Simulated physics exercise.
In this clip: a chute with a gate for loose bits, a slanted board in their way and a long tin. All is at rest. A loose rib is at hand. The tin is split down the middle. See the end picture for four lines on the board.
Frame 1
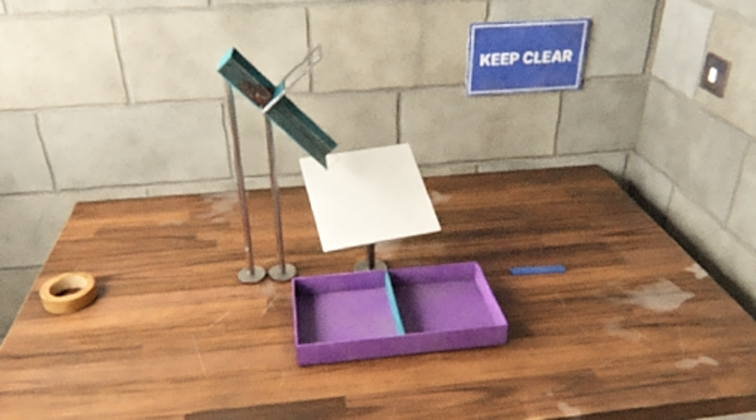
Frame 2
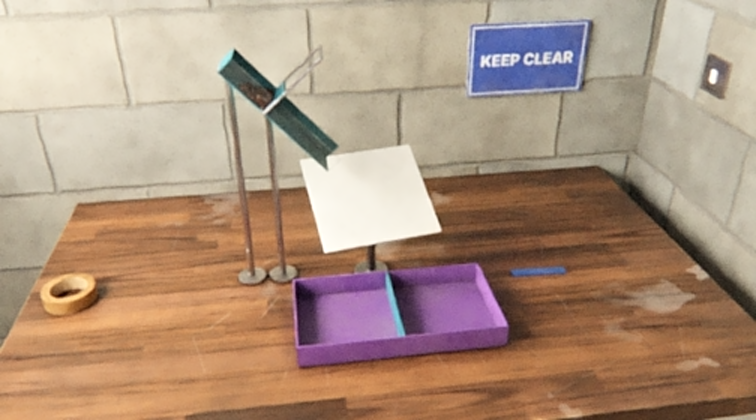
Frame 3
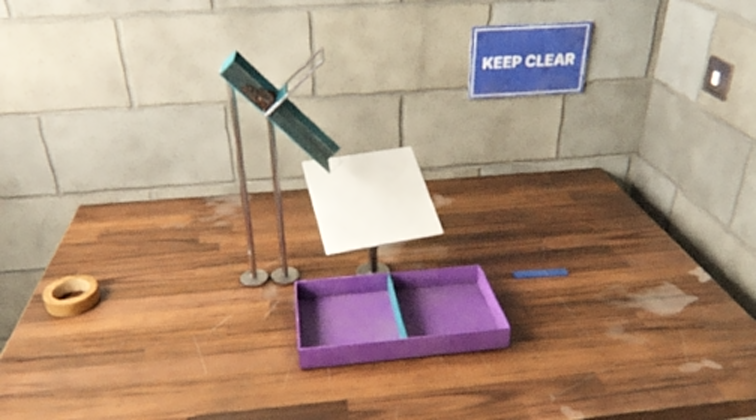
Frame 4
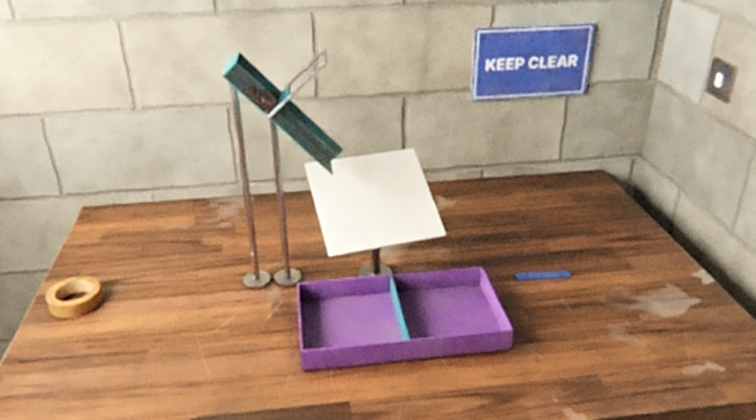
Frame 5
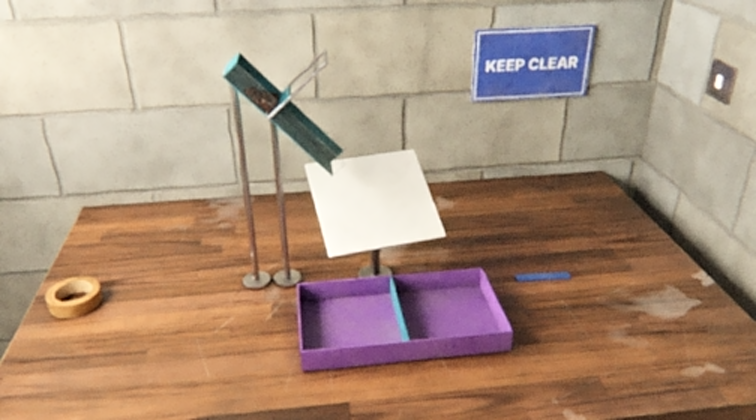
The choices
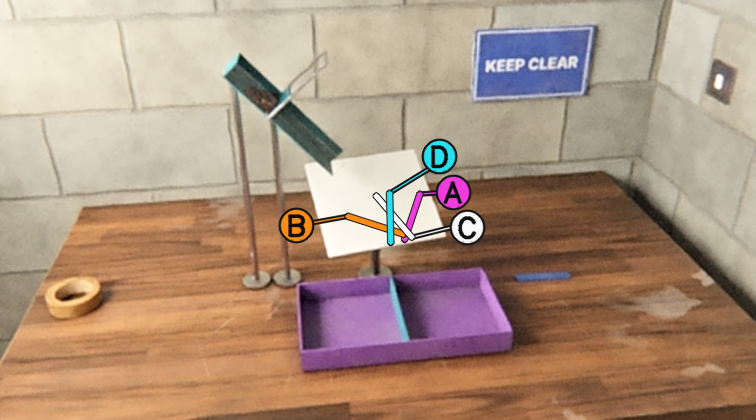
At first, a teal chute on two metal stands holds a small dark load behind its gate, above a tilted white board and a divided purple tin on a wooden table. The view shifts very slightly, but the load, gate, board and tin all stay still through to the end.
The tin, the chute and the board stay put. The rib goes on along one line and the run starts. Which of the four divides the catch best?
A.
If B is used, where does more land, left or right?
The right half.
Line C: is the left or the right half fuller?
Right.
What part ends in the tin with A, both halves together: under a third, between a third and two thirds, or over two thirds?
It is over two thirds.
On the marked copy, line A from (419, 194) to (404, 239); line B from (347, 216) to (403, 234); line C from (376, 195) to (411, 237); line D from (389, 193) to (390, 242).
Choosing A, of what is caught, roughly half in the left half, roughly half in the right.
Choosing B, of what is caught, not one piece in the left half, every piece in the right.
Choosing C, of what is caught, about a tenth in the left half, almost all in the right.
Choosing D, of what is caught, almost all in the left half, about a tenth in the right.
